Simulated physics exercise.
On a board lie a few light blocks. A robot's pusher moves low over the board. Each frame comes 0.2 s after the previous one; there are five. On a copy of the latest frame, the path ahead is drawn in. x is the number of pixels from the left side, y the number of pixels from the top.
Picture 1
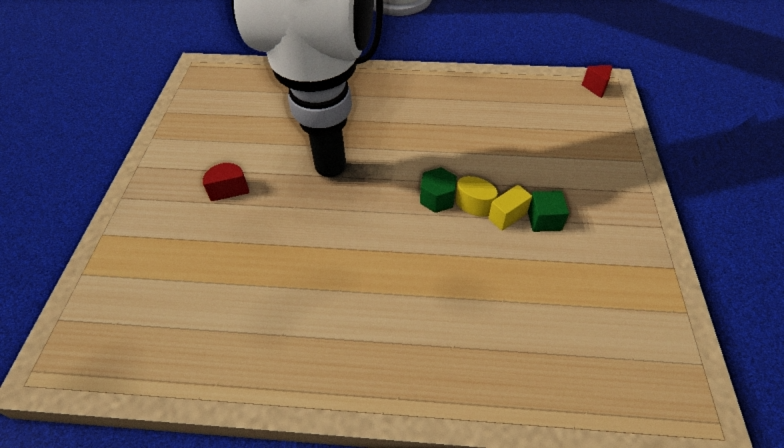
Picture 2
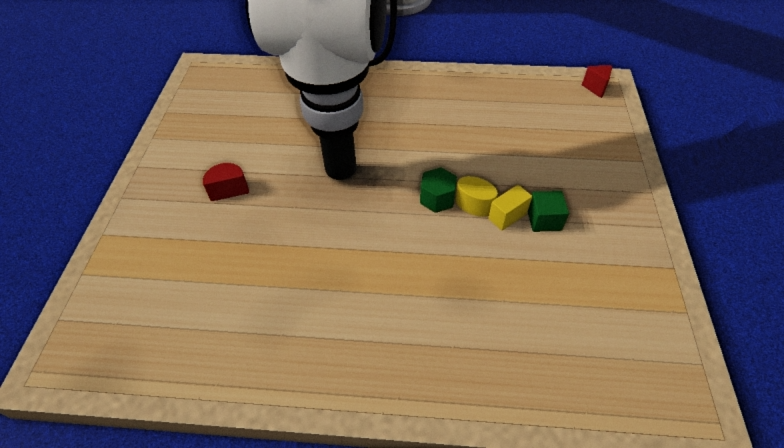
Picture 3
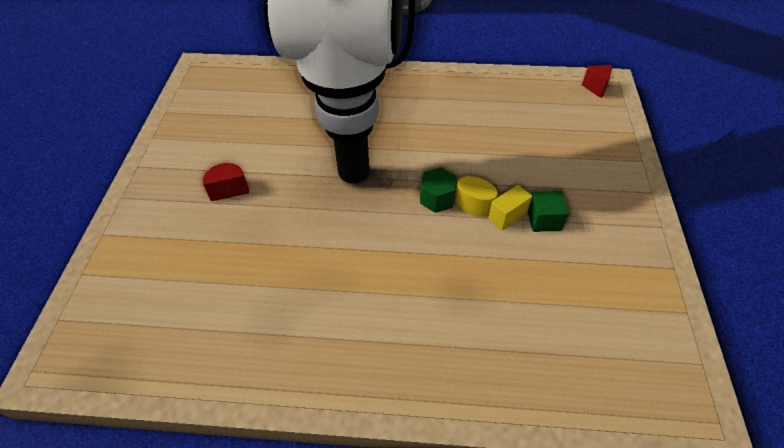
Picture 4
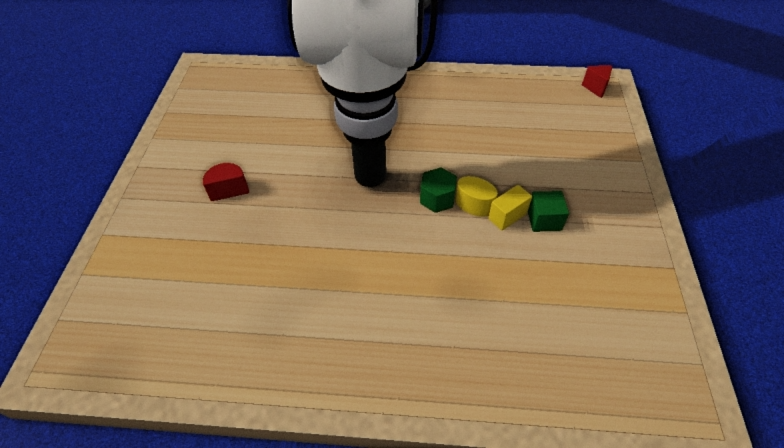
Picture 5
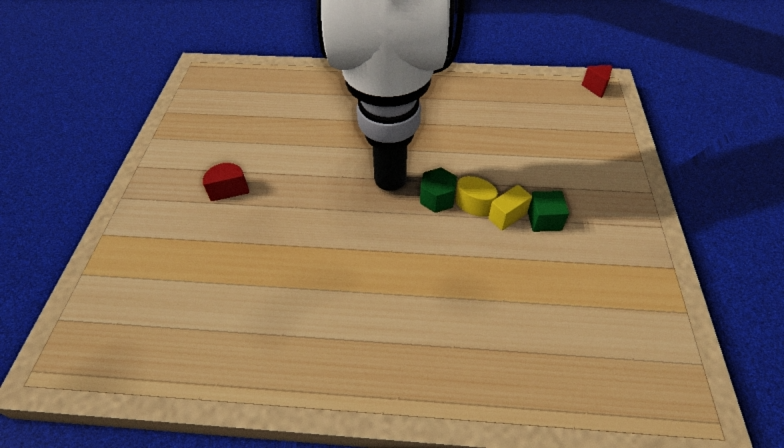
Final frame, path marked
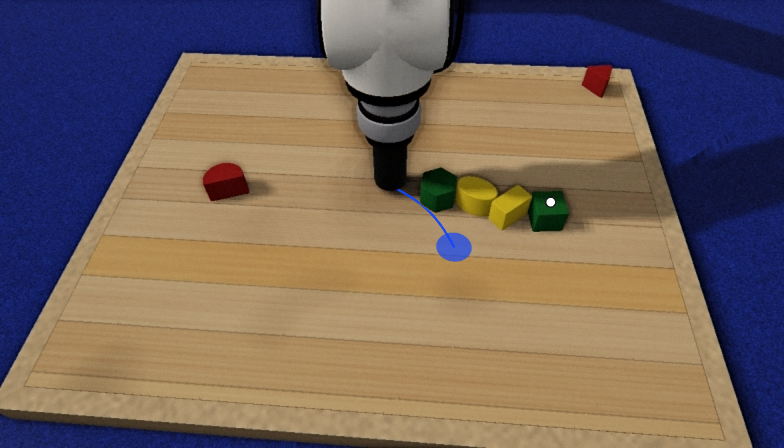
A robot's black-tipped pusher slid slowly to the right across a wooden board, drawing close to a row of green and yellow blocks, while those and the two red pieces stayed put.
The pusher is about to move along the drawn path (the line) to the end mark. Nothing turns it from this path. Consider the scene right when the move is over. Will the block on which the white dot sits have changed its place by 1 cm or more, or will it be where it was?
It is untouched.
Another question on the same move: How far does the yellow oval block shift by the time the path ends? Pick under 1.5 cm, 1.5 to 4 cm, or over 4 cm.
Overall it shifts between 1.5 and 4 cm.
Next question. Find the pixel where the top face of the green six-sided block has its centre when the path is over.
My best guess is (466, 186).
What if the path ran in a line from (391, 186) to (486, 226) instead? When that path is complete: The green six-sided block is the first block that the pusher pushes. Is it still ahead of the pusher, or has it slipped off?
In the end it is beside or behind the pusher.
The line goes from (391, 186) through (416, 201) and (438, 221) to (454, 247); the dot is on the green square piece.
The first path, step by step. One third of the way, pusher (417, 196); green six-sided block (453, 182), turned 30° anticlockwise; yellow oval block (489, 187), turned 30° clockwise; yellow oblong block (516, 201), turned 15° anticlockwise.
Two thirds of the way, pusher (439, 217); green six-sided block (466, 186), turned 90° anticlockwise; yellow oval block (499, 184), turned 65° clockwise; yellow oblong block (517, 202), turned 20° anticlockwise.
At the end, pusher (455, 242); green six-sided block (466, 186), turned 90° anticlockwise; yellow oval block (499, 184), turned 65° clockwise; yellow oblong block (517, 202), turned 20° anticlockwise; green square piece unmoved.
